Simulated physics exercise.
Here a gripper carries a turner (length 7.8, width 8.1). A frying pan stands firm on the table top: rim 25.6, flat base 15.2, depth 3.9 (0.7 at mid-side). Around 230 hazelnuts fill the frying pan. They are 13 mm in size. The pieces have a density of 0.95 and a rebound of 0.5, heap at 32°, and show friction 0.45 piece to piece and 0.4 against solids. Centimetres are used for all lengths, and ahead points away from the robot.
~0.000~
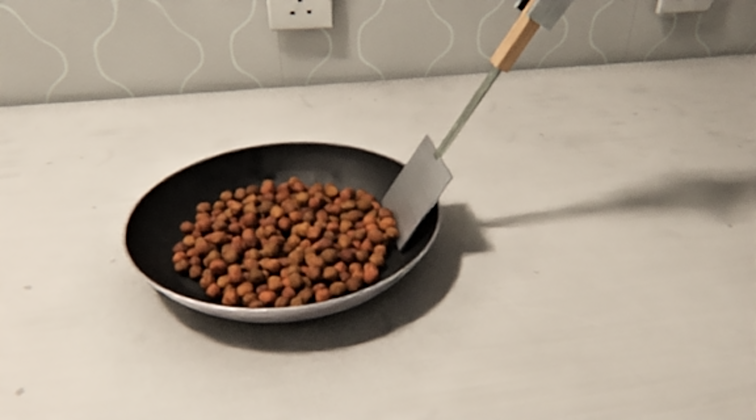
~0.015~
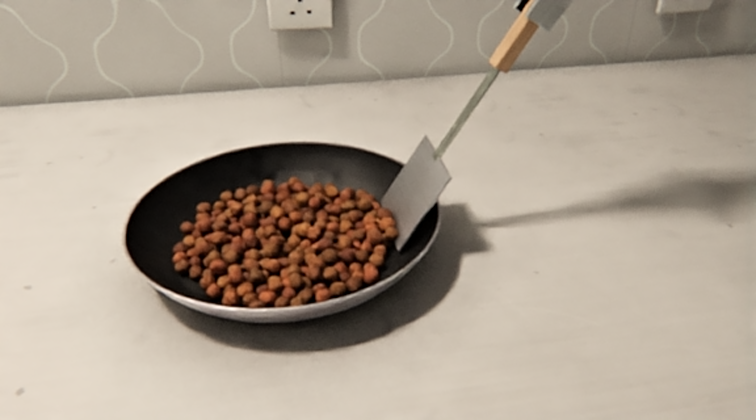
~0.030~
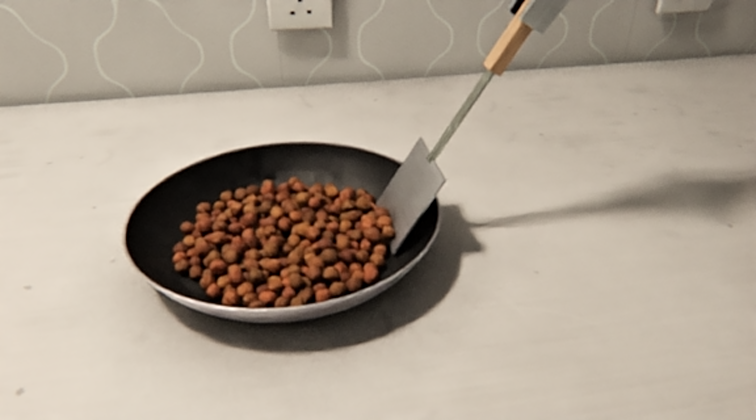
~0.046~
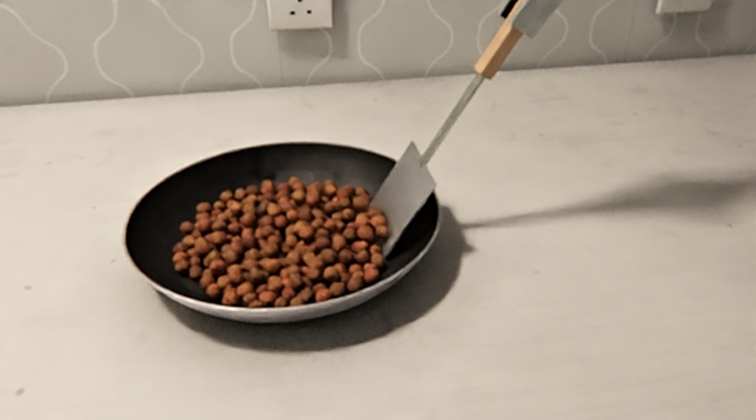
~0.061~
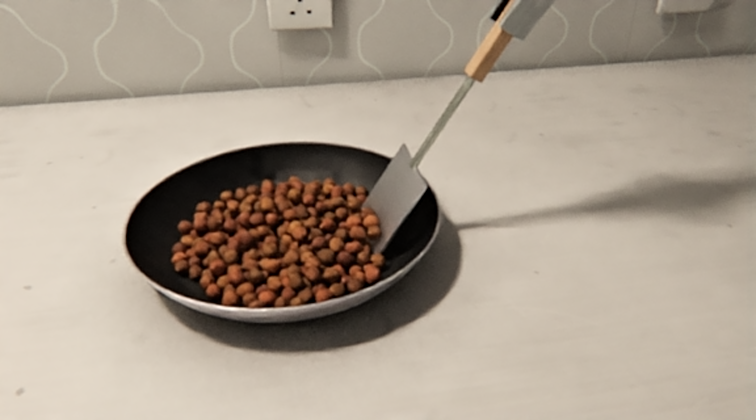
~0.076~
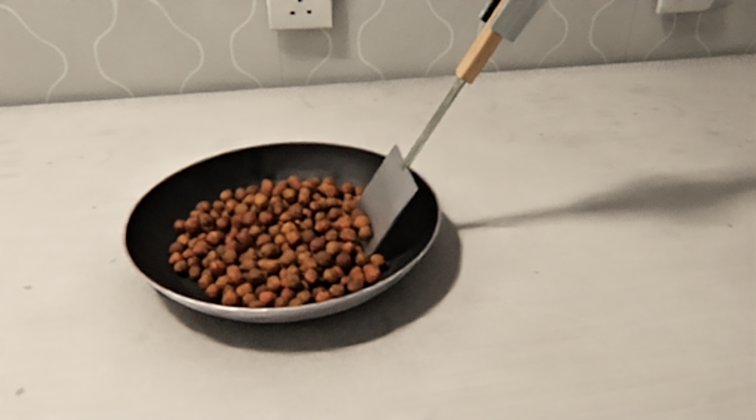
Metal turner held by a gripper edging slowly left through hazelnuts in a black frying pan, nudging the nearest ones slightly.
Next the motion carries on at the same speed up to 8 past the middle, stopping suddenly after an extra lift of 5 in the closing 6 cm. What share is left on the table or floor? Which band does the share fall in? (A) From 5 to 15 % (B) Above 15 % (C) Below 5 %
Below 5 % (C).
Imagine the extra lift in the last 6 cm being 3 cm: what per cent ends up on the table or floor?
5 %.
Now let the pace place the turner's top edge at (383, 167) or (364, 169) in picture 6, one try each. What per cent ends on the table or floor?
Estimates: About 5 %, about 20 %.
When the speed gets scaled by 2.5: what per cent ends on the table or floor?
Estimate: Approx. 20 %.
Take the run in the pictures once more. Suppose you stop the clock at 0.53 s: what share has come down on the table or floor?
4 %.
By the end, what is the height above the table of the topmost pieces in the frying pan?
Height at rest: Roughly 4.5 cm.
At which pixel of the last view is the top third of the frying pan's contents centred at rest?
About (189, 232).
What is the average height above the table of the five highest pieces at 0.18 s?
3 cm.
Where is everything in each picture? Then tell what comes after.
In the first picture, the turner top edge at (439, 154), sloping 58°; upper third of the load around (295, 229), from x 180 to 390, top at y 185; 228 in the frying pan.
In the second picture, the turner top edge at (438, 155), sloping 58°; upper third of the load around (295, 229), from x 180 to 390, top at y 185.
In the third picture, the turner top edge at (433, 157), sloping 58°; upper third of the load around (296, 228), from x 180 to 390, top at y 185.
In the fourth picture, the turner top edge at (424, 161), sloping 58°; upper third of the load around (295, 227), from x 180 to 380, top at y 185.
In the fifth picture, the turner top edge at (415, 163), sloping 58°; upper third of the load around (295, 225), from x 180 to 380, top at y 185.
In the sixth picture, the turner top edge at (406, 165), sloping 58°; upper third of the load around (290, 226), from x 175 to 380, top at y 180; 228 in the frying pan.
After 0.18 s, sloping 58°, highest piece 4 above the table; 228 in the frying pan.
After 0.28 s, sloping 58°, highest piece 5 above the table; 228 in the frying pan.
After 0.53 s, sloping 58°, highest piece 4 above the table; 221 in the frying pan, 7 on the table or floor.
After 1.58 s, sloping 58°, highest piece 4 above the table; 221 in the frying pan, 7 on the table or floor.
In the end, 221 in the frying pan, 7 on the table or floor. That is 3 % on the table or floor.
